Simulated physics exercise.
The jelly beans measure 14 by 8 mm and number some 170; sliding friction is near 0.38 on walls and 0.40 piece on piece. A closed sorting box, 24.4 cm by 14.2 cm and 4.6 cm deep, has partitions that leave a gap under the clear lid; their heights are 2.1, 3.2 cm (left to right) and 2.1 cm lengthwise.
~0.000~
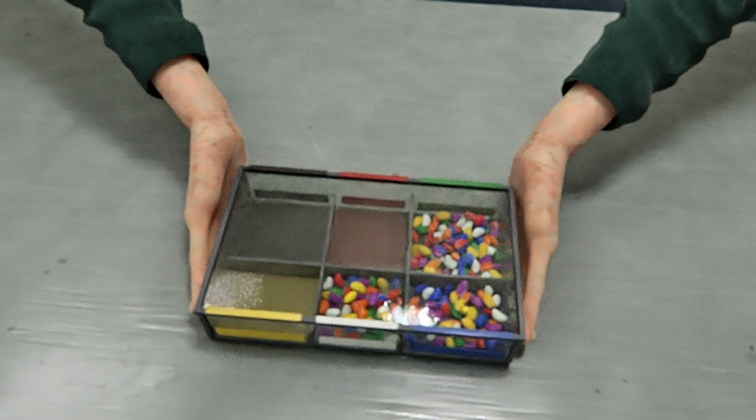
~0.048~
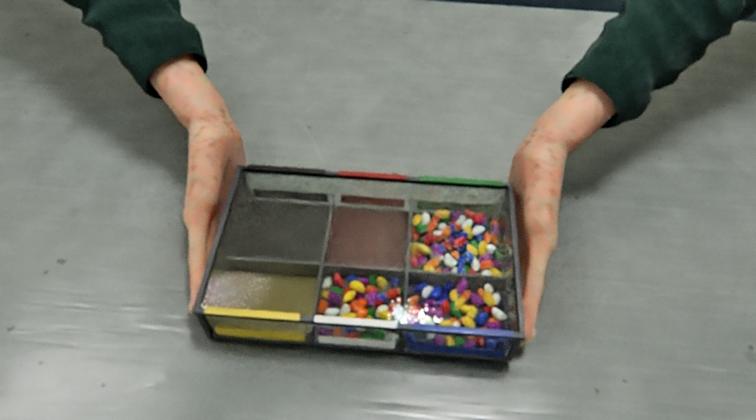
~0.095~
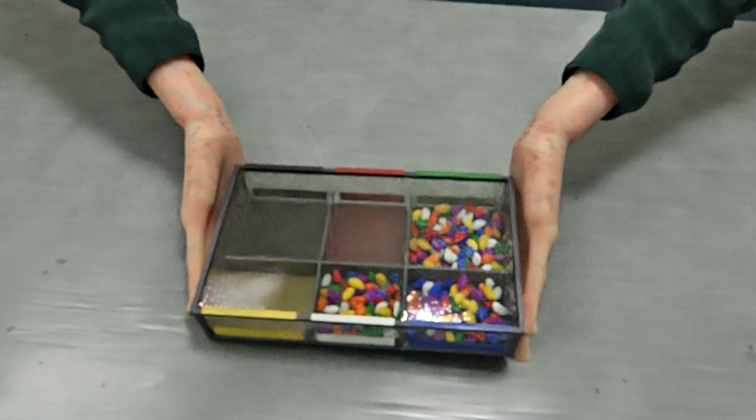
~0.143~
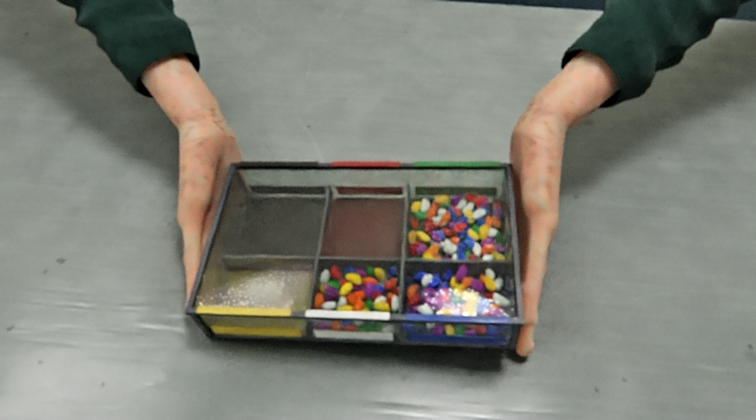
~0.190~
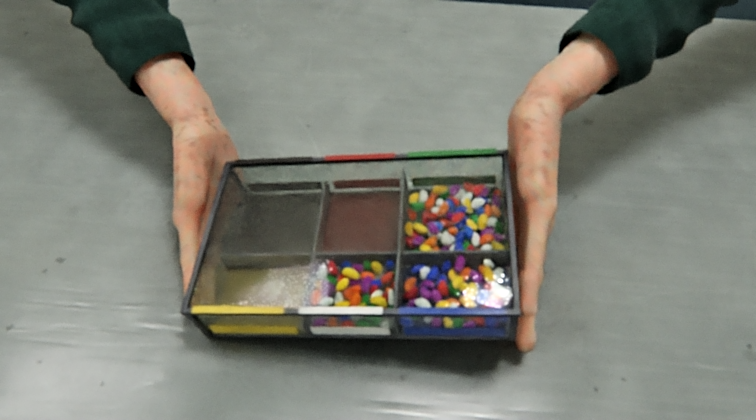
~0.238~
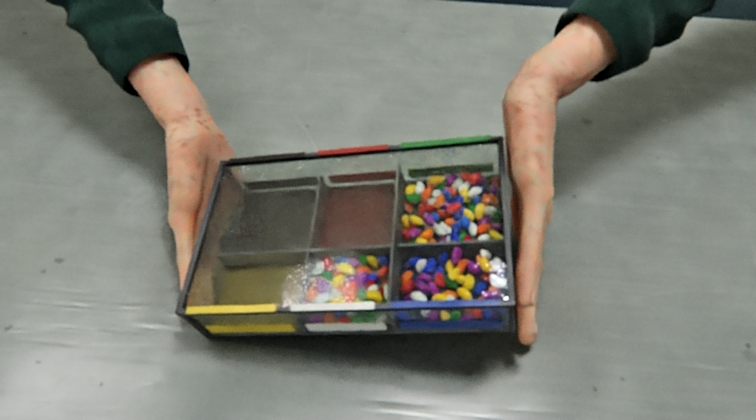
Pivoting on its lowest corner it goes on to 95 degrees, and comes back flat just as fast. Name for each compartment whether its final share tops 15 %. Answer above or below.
Red: Below, blue: Above, green: Above, yellow: Above, white: Below, black: Below.
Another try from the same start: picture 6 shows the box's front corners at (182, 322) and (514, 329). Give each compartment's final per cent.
Red 0; blue 45; green 10; yellow 30; white 20; black 0.
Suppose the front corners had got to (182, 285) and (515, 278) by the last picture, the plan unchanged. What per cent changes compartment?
In that case some 55 per cent.
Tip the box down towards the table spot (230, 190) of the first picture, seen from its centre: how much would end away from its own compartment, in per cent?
Some 55 per cent.
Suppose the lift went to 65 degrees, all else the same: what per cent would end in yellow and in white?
In that case yellow 5; white 30.
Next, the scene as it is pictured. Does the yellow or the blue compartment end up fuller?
It is the yellow one.
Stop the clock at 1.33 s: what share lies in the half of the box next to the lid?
Some 60 per cent.
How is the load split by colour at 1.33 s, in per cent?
Red 0; blue 25; green 30; yellow 15; white 25; black 0.
After 1.33 s, tilt 95 degrees; blue 25 %, green 30 %, yellow 15 %, white 25 %.
After 2.06 s, tilt 43 degrees; blue 25 %, green 25 %, yellow 40 %, white 10 %, black 5 %.
After 2.82 s, tilt 0 degrees; blue 20 %, green 25 %, yellow 40 %, white 10 %, black 5 %.
At rest (3.3 s), red 0 %, blue 20 %, green 25 %, yellow 40 %, white 10 %, black 5 %.
